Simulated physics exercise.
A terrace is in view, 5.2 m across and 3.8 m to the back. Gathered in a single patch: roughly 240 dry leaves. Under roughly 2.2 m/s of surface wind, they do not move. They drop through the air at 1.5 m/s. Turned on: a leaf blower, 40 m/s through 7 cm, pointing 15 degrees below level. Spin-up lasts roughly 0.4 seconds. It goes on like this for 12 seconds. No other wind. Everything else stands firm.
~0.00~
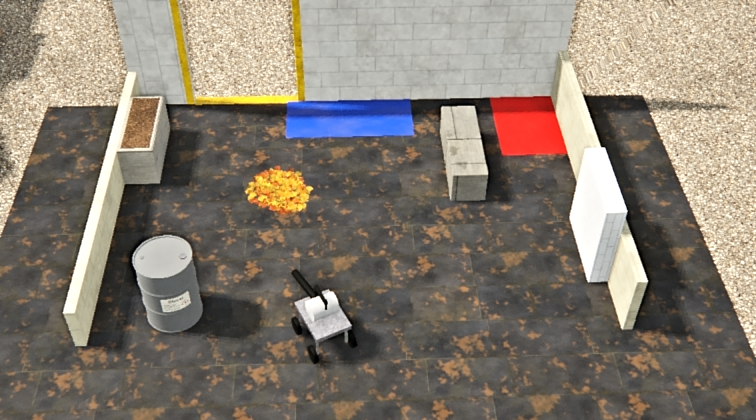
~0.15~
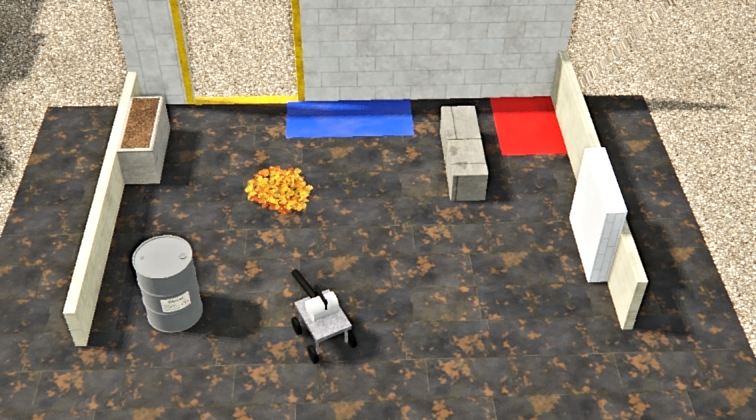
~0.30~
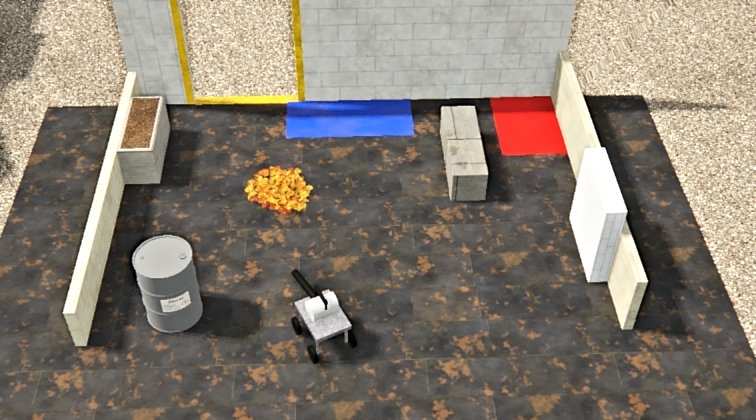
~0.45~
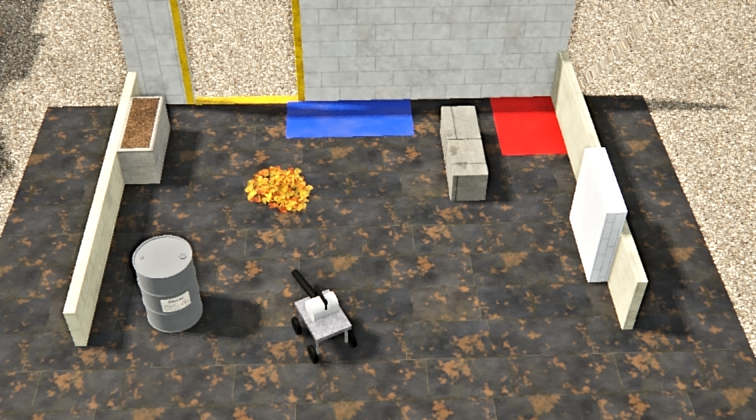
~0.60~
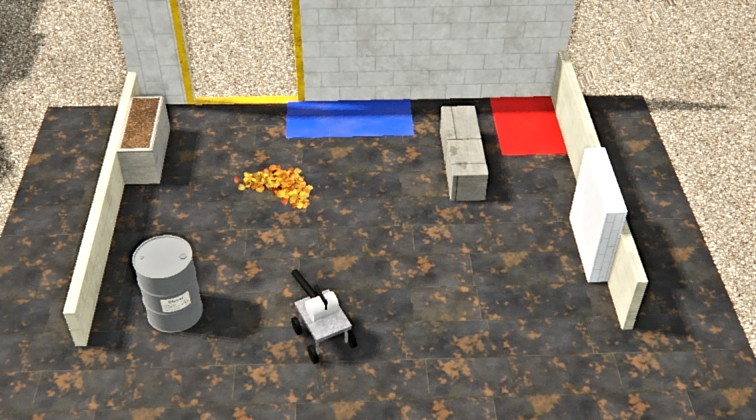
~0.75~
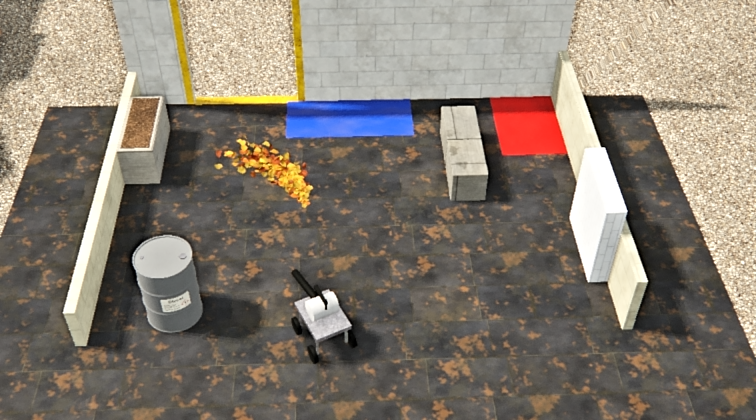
A leaf blower on a small wheeled mount scattering a patch of orange dry leaves, initially still, back across a dark terrace.
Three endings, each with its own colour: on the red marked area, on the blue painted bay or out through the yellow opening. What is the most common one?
The largest share goes to yellow.
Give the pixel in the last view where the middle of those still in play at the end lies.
It lands close to (307, 107) in the last picture.
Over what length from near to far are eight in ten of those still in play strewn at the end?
That comes to close to 1.6 m, I reckon.
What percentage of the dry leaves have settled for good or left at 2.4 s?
I would put it at around 15 %.
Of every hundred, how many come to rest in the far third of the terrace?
Some 30 per cent.
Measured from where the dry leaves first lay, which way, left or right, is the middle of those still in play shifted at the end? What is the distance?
Net drift: Rightward, close to 0.4 m.
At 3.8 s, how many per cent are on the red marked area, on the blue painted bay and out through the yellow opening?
Shares come out near 0 % for red, 20 % for blue and 60 % for yellow.
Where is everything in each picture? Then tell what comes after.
In the first picture, the middle of the dry leaves is near (278, 189), none has stirred yet and the mouth of the leaf blower is at (295, 273).
In the second picture, the middle of the dry leaves is near (278, 188), none has stirred yet, the blue painted bay is centred on (349, 118), the red marked area is centred on (528, 125) and the yellow opening is centred on (247, 103).
In the third picture, the middle of the dry leaves is near (278, 188), none has stirred yet, the top of a planter is at (141, 122) and the top of a barrel is at (162, 256).
In the fourth picture, the middle of the dry leaves is near (278, 188) and none has stirred yet.
In the fifth picture, the middle of the dry leaves is near (280, 184), the farthest in sight from the leaf blower is at (278, 169) and about 35 % have left their places.
In the sixth picture, the middle of the dry leaves is near (280, 172), the farthest in sight from the leaf blower is at (240, 143) and about 70 % have left their places.
After 2.4 s the count stands so, 20 % are on the blue painted bay, 0 % on the red marked area and 48 % out through the yellow opening; the middle of those still in play is near (284, 110).
After 3.8 s the count stands so, 25 % are on the blue painted bay, 0 % on the red marked area and 62 % out through the yellow opening; the middle of those still in play is near (290, 105).
After 6.6 s the count stands so, 25 % are on the blue painted bay, 0 % on the red marked area and 66 % out through the yellow opening; the middle of those still in play is near (301, 103).
After 12.0 s, at the end, 26 % are on the blue painted bay, 0 % on the red marked area and 68 % out through the yellow opening; the middle of those still in play is near (307, 107).
